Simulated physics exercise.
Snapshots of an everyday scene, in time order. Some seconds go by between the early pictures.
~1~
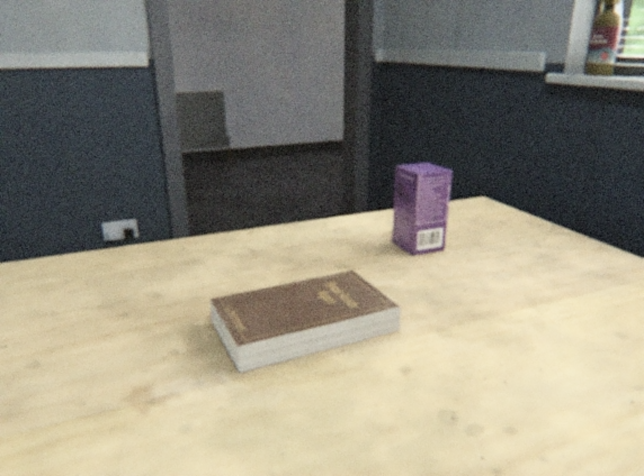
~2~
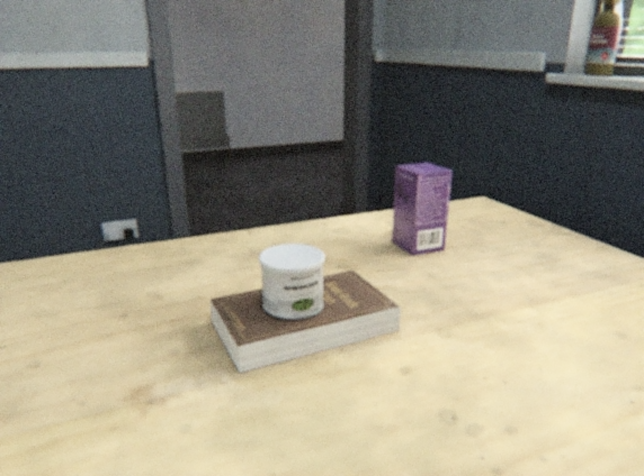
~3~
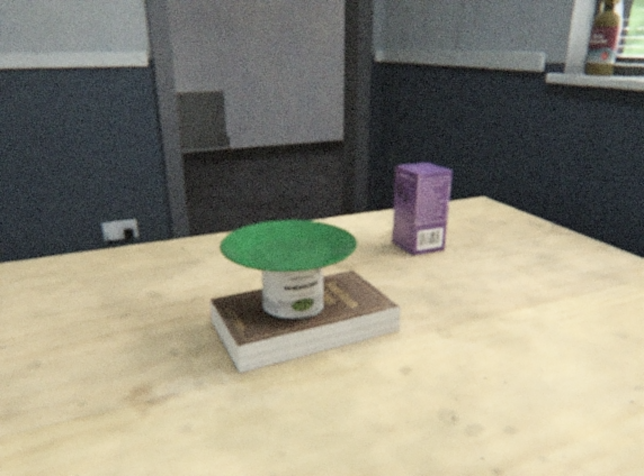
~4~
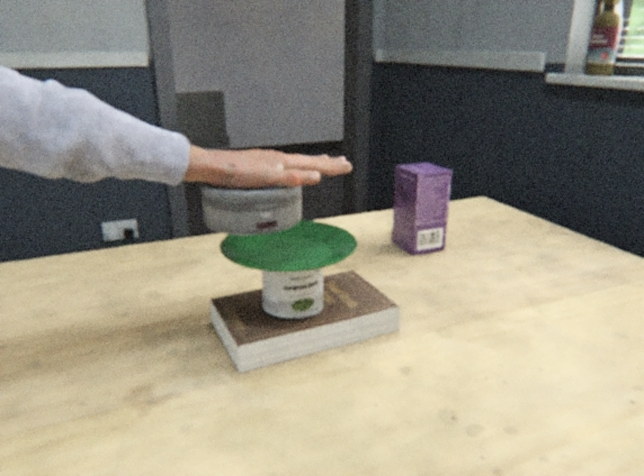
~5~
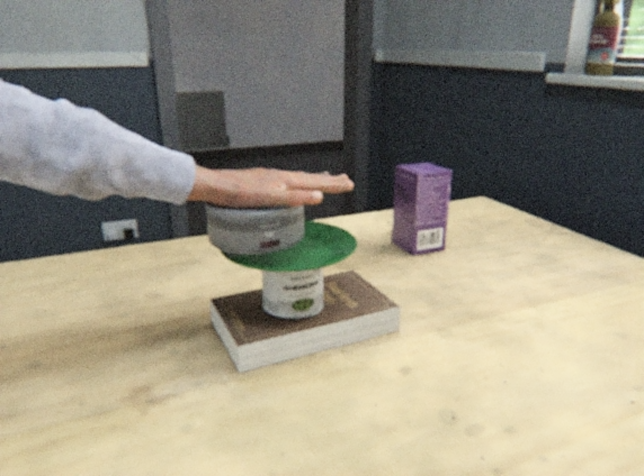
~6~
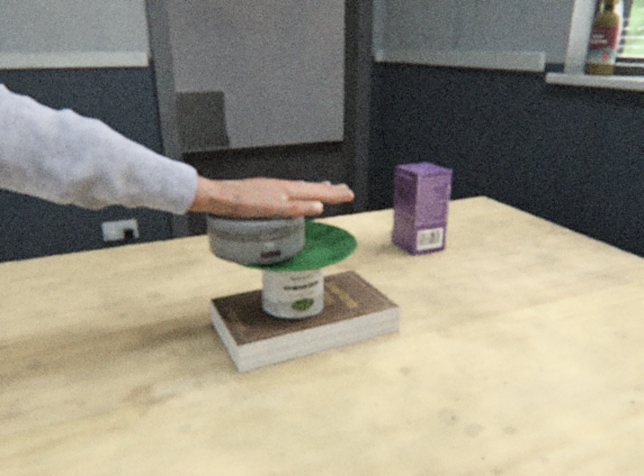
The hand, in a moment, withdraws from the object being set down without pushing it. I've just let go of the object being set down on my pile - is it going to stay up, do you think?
Nothing falls.
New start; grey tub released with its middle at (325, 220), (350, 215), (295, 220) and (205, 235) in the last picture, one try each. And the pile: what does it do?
Going through the four cases in order, the pile stands firm, then tumbles down, then stands firm, and finally tumbles down.
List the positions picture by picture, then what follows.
In the first picture, the last thing is not in view yet.
In the second picture, the last thing is not in view yet; purple carton (420, 208).
In the third picture, the last thing is not in view yet; green plate (289, 248).
In the fourth picture, on its way; grey tub (253, 199); purple carton (420, 208).
In the fifth picture, on its way; grey tub (256, 217).
In the sixth picture, set down, still held; grey tub (256, 227); purple carton (420, 208).
Then, 0.50 s later than the last frame, all is still.
Then, 1.50 s later than the last frame, grey tub resting near (255, 228).
When it is over, all 5 as before. End places, in pixels of the last picture, grey tub near (255, 228). The pile stays up.
